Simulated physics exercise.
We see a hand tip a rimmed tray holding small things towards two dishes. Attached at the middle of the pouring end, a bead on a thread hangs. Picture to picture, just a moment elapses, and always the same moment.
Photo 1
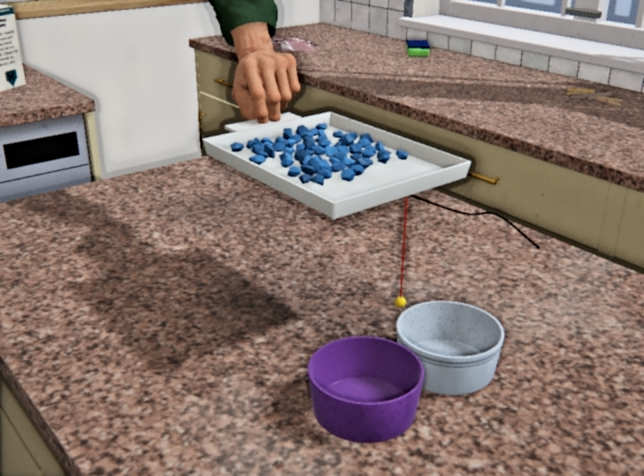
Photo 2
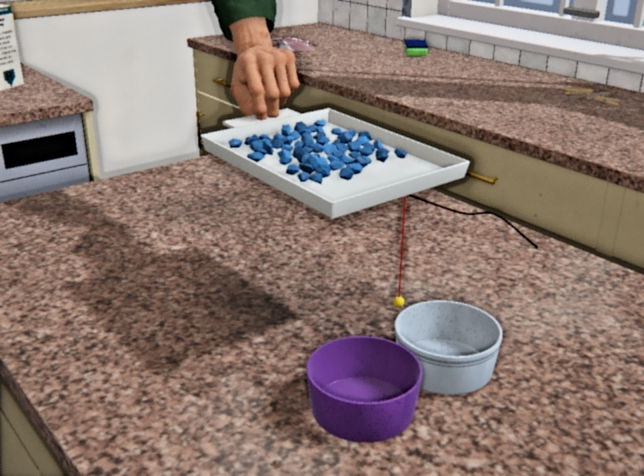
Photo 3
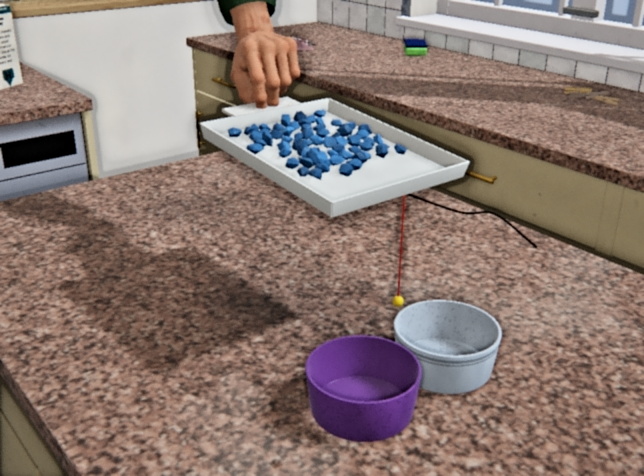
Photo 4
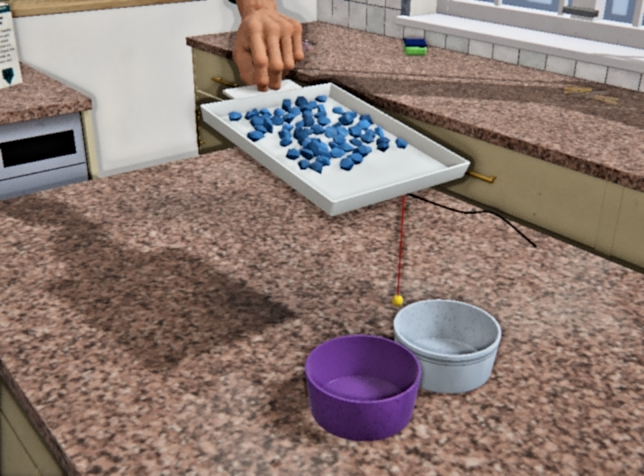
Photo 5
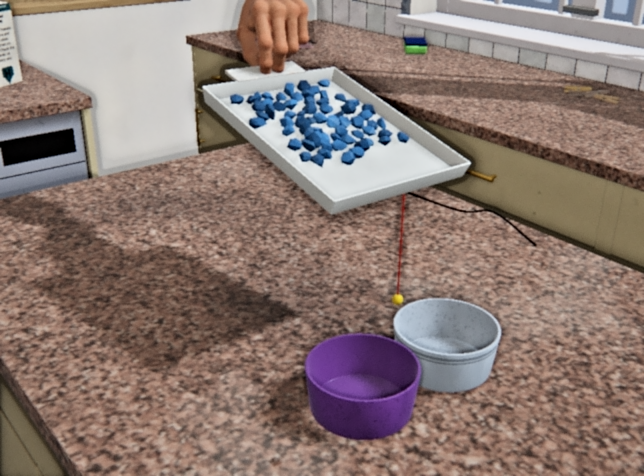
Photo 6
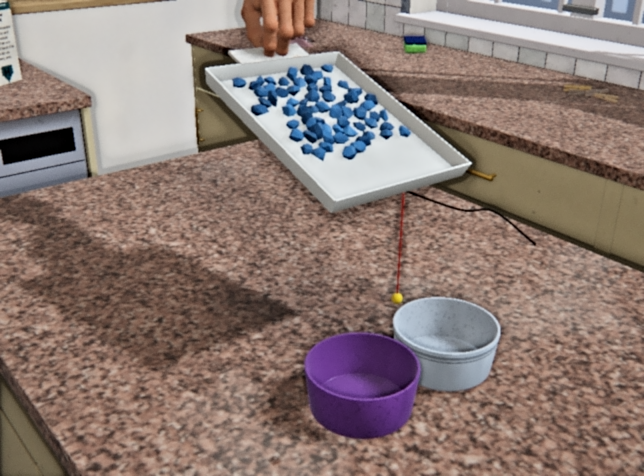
A hand raised the back of a white tray of blue stones, tilting it more and more toward a purple dish and a pale one, while the stones stayed bunched together on it.
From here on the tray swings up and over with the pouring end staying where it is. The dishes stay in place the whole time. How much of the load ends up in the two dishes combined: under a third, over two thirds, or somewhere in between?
Over two thirds.
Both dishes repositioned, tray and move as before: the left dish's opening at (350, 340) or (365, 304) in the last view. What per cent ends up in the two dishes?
First placement: Some 50 %; second placement: Some 0 %.
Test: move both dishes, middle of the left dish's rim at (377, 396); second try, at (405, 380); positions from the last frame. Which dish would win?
The first setup gives the one at right, the second setup gives the one at right.
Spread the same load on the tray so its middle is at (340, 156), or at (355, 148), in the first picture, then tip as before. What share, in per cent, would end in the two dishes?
Roughly 80 % and then 80 %.
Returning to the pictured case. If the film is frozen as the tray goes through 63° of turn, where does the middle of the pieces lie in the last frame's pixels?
Around (410, 165).
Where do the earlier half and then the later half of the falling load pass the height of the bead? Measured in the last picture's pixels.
I'd say close to (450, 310) at first and close to (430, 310) later on.
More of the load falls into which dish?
Observation: The right-placed dish is the fuller of the two.
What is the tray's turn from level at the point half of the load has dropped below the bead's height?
Roughly 105 degrees of turn.
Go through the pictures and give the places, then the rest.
The first picture shows corners of the pouring end (334, 201) and (466, 161), level; middle of the load (308, 153), aquarium stones; left dish (404, 414); right dish (488, 368); bead on its thread (400, 302).
The second picture shows corners of the pouring end (333, 201) and (465, 161), level; middle of the load (307, 150).
The third picture shows corners of the pouring end (333, 200) and (465, 161), tipped barely, level across its low end; middle of the load (307, 143).
The fourth picture shows corners of the pouring end (334, 200) and (466, 162), tipped a little, level across its low end; middle of the load (308, 132).
The fifth picture shows corners of the pouring end (335, 199) and (467, 162), tipped a little, level across its low end; middle of the load (310, 120).
The sixth picture shows corners of the pouring end (336, 198) and (467, 162), tipped clearly, level across its low end; middle of the load (313, 109); left dish (400, 410); right dish (484, 364).
Just after the last frame, tray tipped steeply; almost all on the tray; about a tenth in the air.
A moment on, tray tipped past a quarter turn; roughly half on the tray; about a tenth in the left dish; roughly a third in the right dish; about a tenth outside both; about a tenth in the air.
Further on, tray tipped past a quarter turn; roughly a quarter in the left dish; the larger part in the right dish; about a tenth outside both.
When it is over, tray tipped past a quarter turn; roughly a quarter in the left dish; the larger part in the right dish; about a tenth outside both.
